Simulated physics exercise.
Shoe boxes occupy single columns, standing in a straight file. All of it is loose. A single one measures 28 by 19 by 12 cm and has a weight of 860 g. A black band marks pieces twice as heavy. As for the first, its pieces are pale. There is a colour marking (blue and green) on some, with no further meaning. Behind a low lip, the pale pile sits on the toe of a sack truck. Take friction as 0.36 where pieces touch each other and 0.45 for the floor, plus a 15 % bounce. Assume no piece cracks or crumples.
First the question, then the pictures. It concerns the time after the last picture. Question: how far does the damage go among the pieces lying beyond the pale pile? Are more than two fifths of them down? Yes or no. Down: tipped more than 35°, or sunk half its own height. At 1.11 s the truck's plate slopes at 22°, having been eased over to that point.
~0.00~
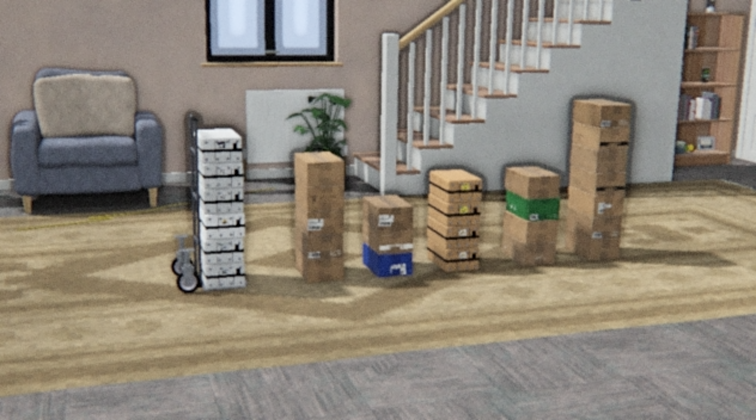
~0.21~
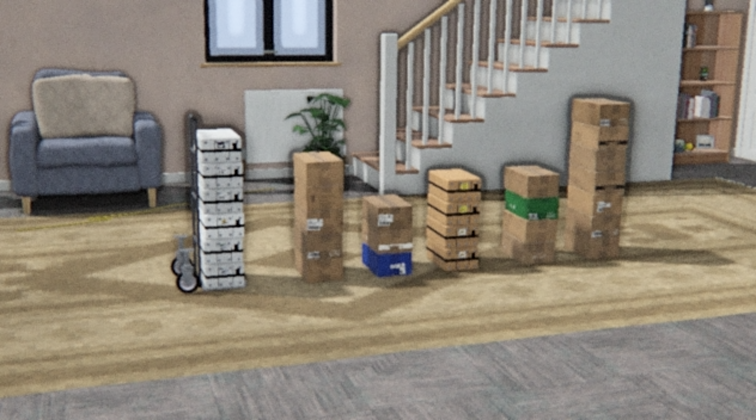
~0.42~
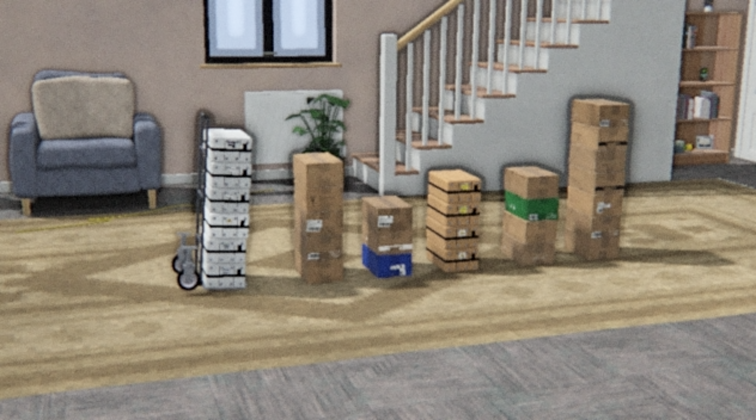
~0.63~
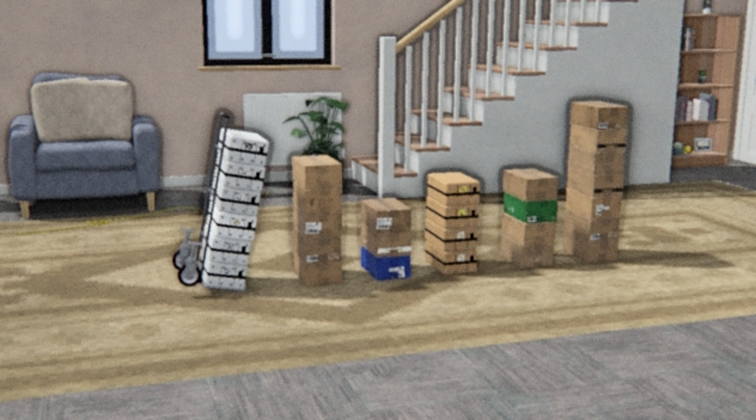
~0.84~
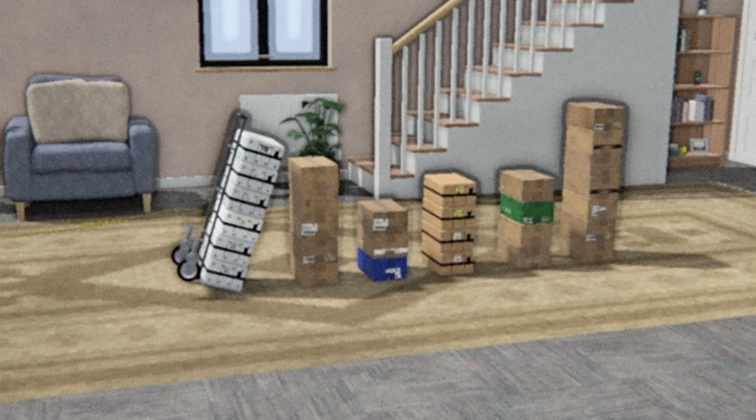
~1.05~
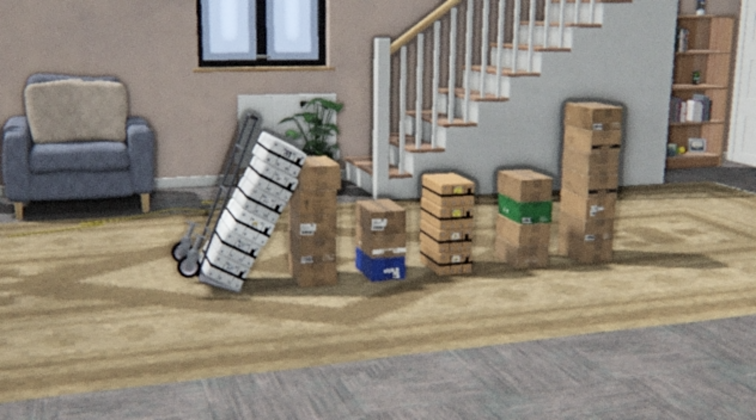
No.
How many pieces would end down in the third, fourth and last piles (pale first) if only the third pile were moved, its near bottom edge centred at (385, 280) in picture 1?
Third 2; fourth 3; last 0.
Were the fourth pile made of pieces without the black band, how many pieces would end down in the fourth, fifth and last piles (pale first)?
Result: Fourth pile 3, fifth pile 0, last pile 0.
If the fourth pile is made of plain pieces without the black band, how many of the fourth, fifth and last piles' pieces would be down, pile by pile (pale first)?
Pieces down: Fourth pile 3, fifth pile 0, last pile 0.
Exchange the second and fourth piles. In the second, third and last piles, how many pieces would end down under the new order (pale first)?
After the swap, the second pile would have 2 down, the third 0 and the last 0.
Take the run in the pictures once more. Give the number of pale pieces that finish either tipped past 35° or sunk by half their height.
Exactly 5 pale pieces do.
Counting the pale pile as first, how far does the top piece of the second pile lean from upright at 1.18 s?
About 0 degrees from upright.
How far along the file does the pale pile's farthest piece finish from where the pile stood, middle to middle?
Something like 70 cm along the file.
Around 1.18 s, 0 of the pale pile down; none of the 23 other boxes down, 2 disturbed.
Around 1.36 s, 6 of the pale pile down; none of the 23 other boxes down, 5 disturbed.
Around 1.52 s, 6 of the pale pile down; 1 of the 23 other boxes down.
Around 1.72 s, 6 of the pale pile down; 3 of the 23 other boxes down; blue box tipped 4°.
Finally (2.3 s), 5 of the pale pile down; 4 of the 23 other boxes down; blue box displaced 53 mm; green box unmoved. That is 17 per cent. Seen by the last camera, middles, blue box near (390, 261), green box near (525, 207).
